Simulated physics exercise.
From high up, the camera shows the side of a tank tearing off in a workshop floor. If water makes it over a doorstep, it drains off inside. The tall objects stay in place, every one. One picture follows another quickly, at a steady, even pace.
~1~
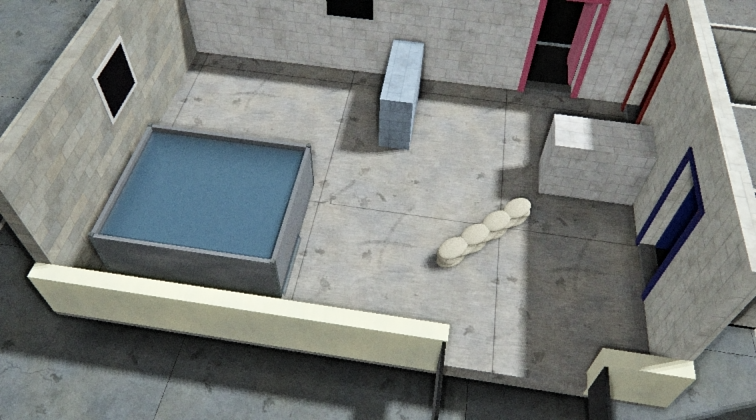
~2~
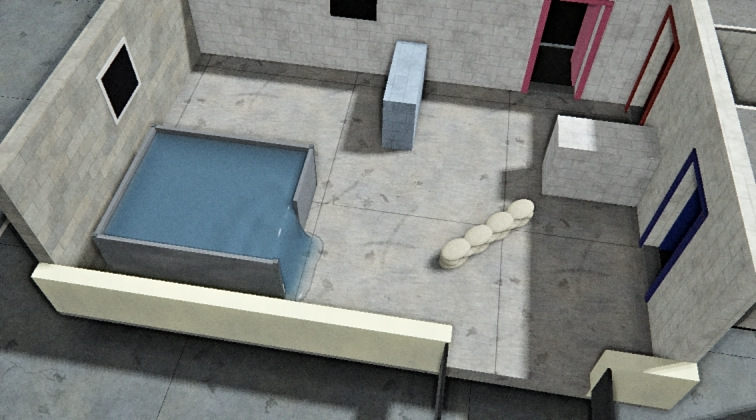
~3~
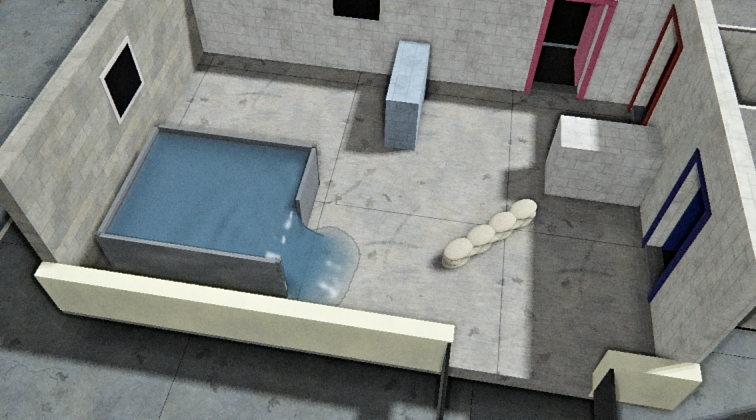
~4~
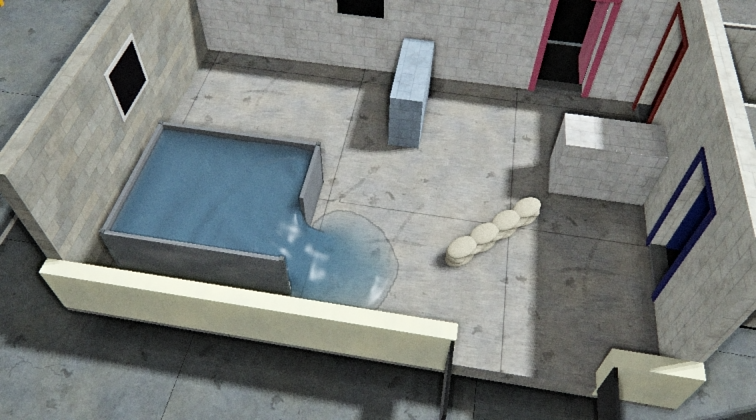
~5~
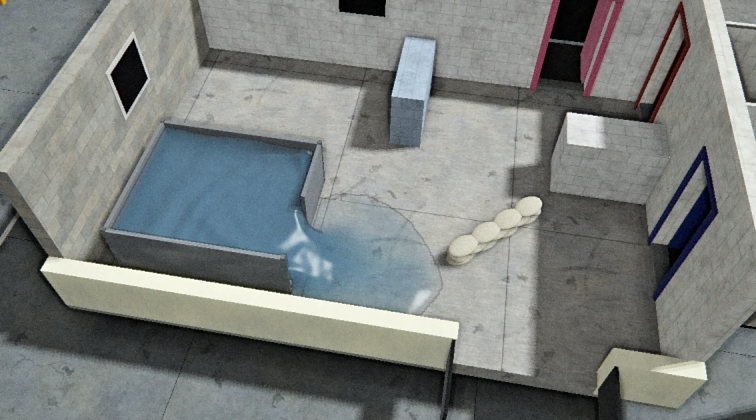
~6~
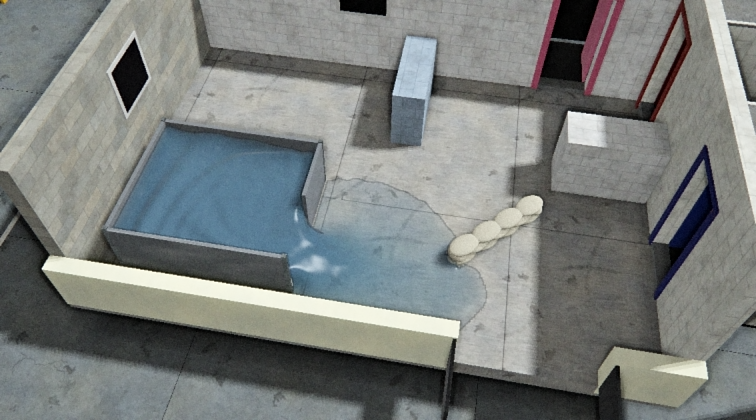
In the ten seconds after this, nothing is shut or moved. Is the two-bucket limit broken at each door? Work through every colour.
In the end the red door will be within bounds; the blue door will be over the limit; the pink door will be over the limit.
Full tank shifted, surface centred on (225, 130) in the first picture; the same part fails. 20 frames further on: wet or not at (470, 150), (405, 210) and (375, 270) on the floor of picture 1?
As listed: Under water, awash, wet.
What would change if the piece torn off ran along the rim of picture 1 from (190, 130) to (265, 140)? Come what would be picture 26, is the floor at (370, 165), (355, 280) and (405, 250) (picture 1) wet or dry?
Soaked, untouched, untouched.
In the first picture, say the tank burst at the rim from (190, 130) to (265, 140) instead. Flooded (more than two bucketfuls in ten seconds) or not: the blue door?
Blue door: Stays within it.
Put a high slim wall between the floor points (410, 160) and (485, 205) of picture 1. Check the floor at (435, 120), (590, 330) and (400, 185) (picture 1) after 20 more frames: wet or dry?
Lab note - spot 1 parched, spot 2 inundated, spot 3 inundated.
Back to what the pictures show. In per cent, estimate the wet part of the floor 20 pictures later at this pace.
About 55 per cent.
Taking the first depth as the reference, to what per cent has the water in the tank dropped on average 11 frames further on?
Estimate: Around 60 per cent.
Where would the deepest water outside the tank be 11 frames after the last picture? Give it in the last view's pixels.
Roughly at pixel (639, 364).
A moment on, water covers 30 % of the floor; the red door not reached, the blue door not reached, the pink door not reached.
Next, water covers 40 % of the floor; the red door not reached, the blue door wet at the sill, nothing in, the pink door not reached.
Then, water covers 55 % of the floor; the red door wet at the sill, nothing in, the blue door over two buckets in, the pink door over two buckets in.
Later, water covers 70 % of the floor; the red door wet at the sill, nothing in, the blue door far over two buckets in, the pink door far over two buckets in.
In the end, water covers 95 % of the floor; the red door wet at the sill, nothing in, the blue door far over two buckets in, the pink door far over two buckets in.
